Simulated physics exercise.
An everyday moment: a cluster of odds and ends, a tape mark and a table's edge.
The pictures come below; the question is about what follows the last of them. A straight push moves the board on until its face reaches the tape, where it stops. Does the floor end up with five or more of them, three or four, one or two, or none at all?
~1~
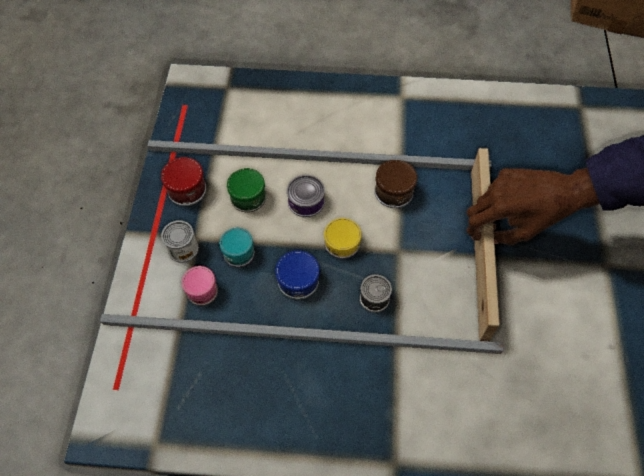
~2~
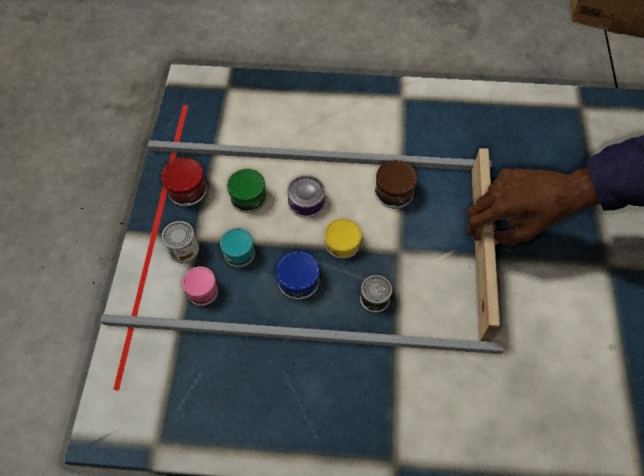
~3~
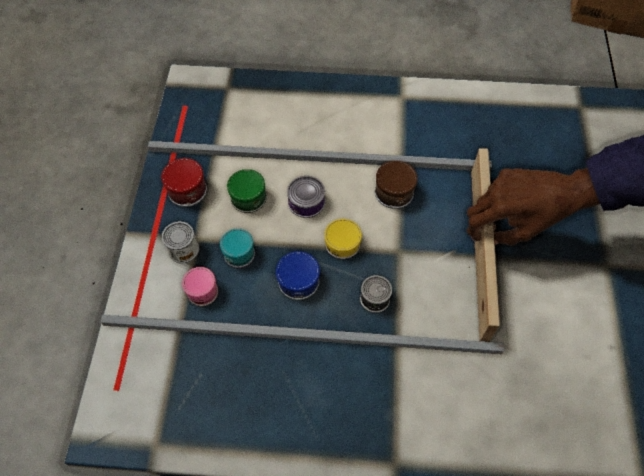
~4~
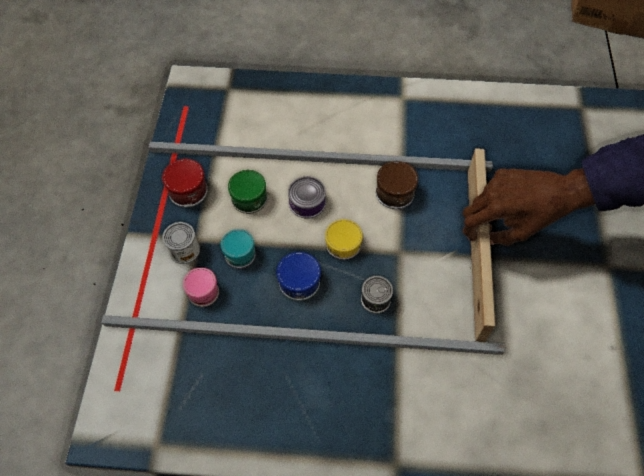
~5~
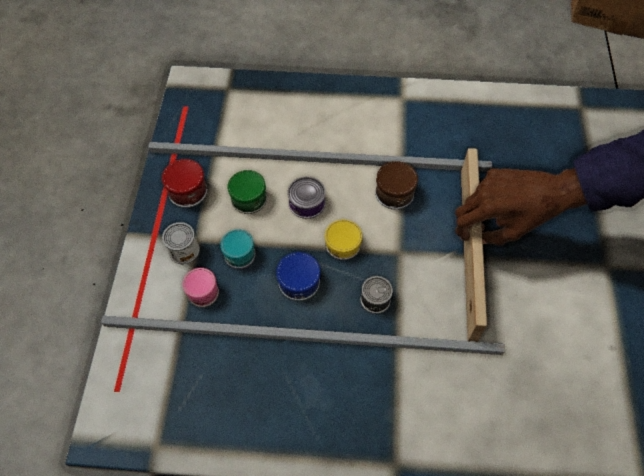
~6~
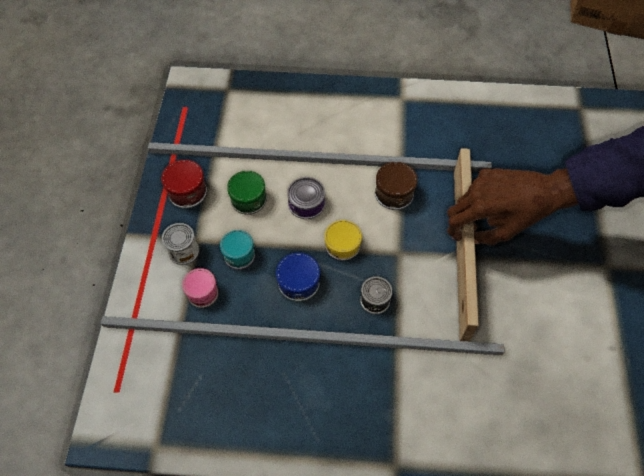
Pushes off five or more.
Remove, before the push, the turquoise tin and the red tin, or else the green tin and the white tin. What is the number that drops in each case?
Counts - first: 3, second: 3.
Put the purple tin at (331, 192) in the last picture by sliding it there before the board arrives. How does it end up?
From that start, the object then is safe.
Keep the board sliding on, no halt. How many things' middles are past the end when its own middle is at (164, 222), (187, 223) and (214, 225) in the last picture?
Middles past end - pos 1: 5, pos 2: 2, pos 3: 1.
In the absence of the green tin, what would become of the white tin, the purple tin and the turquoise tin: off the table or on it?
White tin - gone; purple tin - safe; turquoise tin - gone.
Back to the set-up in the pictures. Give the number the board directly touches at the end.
Looks like 5 of them, all told.
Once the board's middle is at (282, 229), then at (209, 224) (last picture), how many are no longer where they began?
7 at one spot and 10 at the other.
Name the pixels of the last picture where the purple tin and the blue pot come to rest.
The first comes to rest at (141, 201), and the second at (122, 267).
Soon after, none off yet; red tin at rest near (185, 184); white tin at rest near (181, 244); pink pot at rest near (201, 288).
Then, none off yet; red tin moved a little near (172, 183); white tin moved a little near (168, 245); pink pot moving near (193, 291).
By the end, the number that fall off is five or more; fallen, turquoise tin, green tin, pink pot, white tin and red tin.
